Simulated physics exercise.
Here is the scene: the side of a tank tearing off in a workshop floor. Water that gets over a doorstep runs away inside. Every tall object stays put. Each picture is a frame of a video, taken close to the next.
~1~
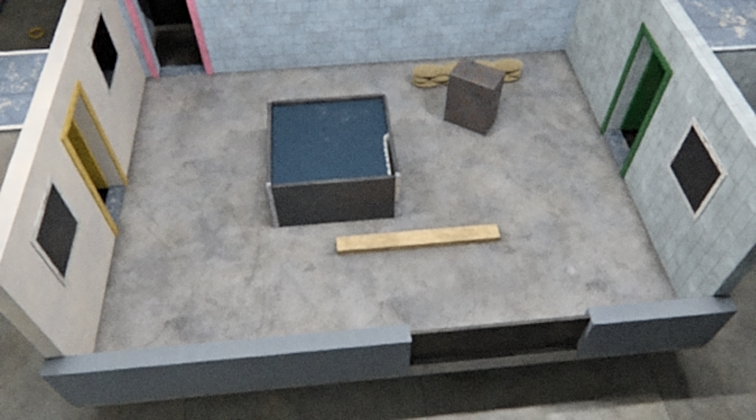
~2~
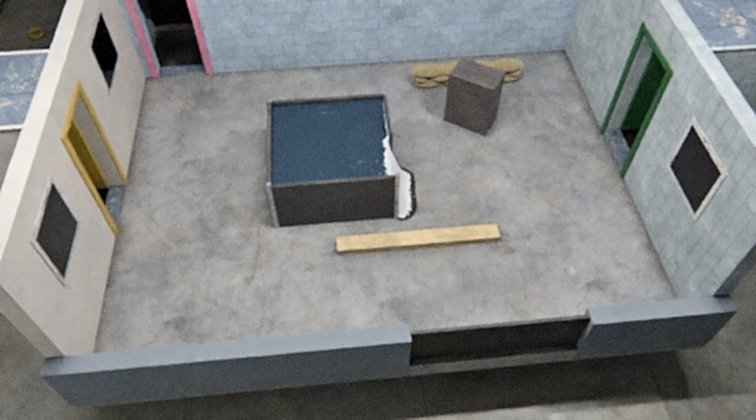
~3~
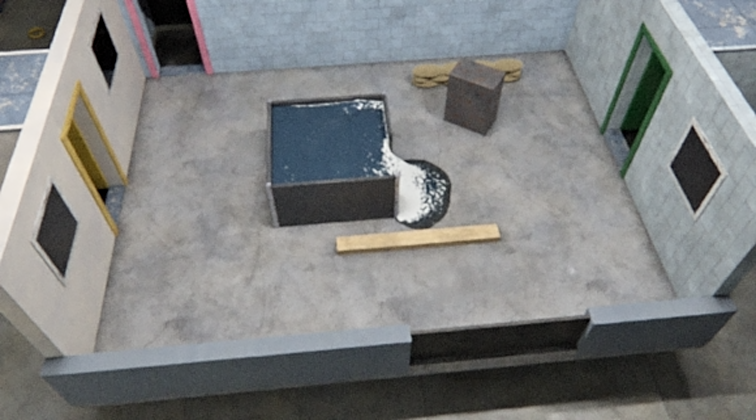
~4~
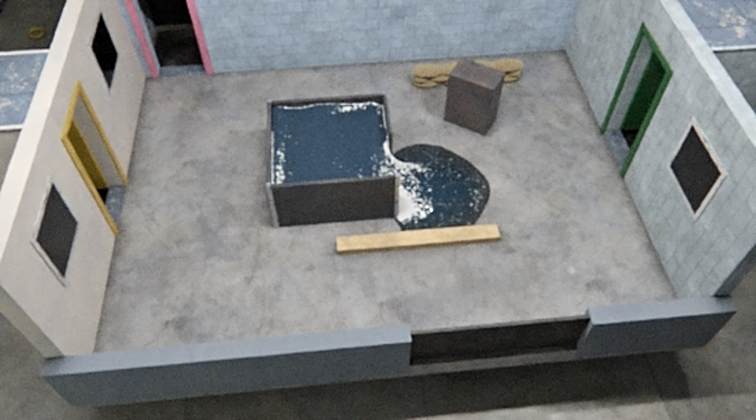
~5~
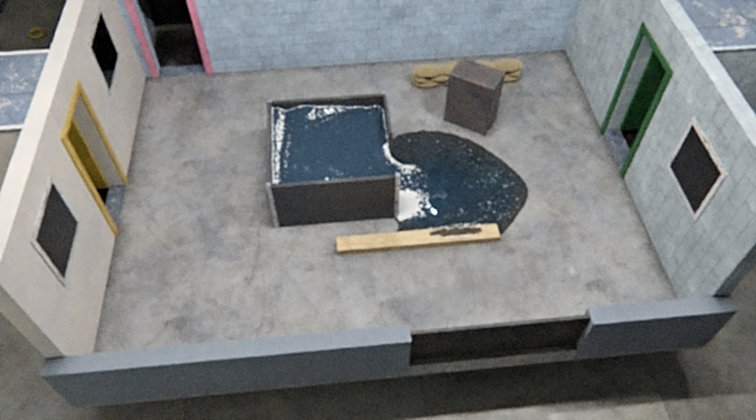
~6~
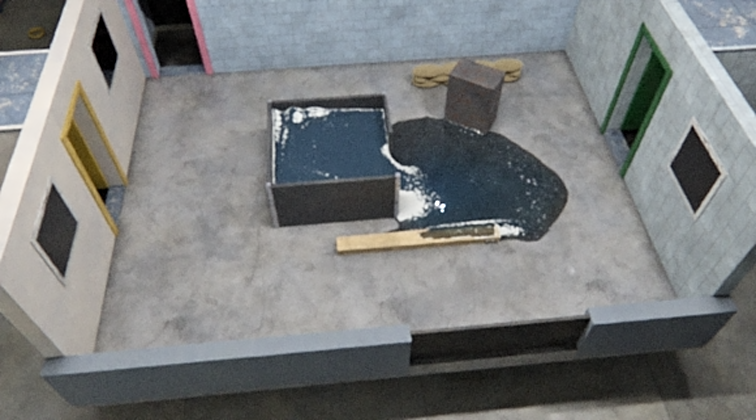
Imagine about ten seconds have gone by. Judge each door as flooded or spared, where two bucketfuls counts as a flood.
The yellow door is spared, the pink door is spared, the green door is flooded.
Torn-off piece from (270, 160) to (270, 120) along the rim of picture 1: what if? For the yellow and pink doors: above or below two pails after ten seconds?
The yellow door tops the limit and the pink door tops the limit.
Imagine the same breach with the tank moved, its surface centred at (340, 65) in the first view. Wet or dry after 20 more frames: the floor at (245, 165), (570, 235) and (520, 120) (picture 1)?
Going through the three places: Out of reach, in the spill, in the spill.
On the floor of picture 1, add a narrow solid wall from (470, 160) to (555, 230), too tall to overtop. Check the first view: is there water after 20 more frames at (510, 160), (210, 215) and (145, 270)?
Submerged; untouched; untouched.
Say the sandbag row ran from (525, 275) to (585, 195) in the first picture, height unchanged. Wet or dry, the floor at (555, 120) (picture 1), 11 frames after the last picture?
At that place: Under water.
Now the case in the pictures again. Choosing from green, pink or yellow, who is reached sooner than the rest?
The green-painted one.
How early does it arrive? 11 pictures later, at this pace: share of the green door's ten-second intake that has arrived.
It works out at roughly 45 percent of the ten-second total.
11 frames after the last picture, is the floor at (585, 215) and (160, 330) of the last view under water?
Submerged, then untouched.
A moment on, water covers 25 % of the floor; the yellow door not reached, the pink door not reached, the green door under two buckets in.
Next, water covers 35 % of the floor; the yellow door not reached, the pink door not reached, the green door over two buckets in.
Then, water covers 35 % of the floor; the yellow door not reached, the pink door not reached, the green door far over two buckets in.
Later, water covers 70 % of the floor; the yellow door not reached, the pink door not reached, the green door far over two buckets in.
In the end, water covers 95 % of the floor; the yellow door under two buckets in, the pink door under two buckets in, the green door far over two buckets in.
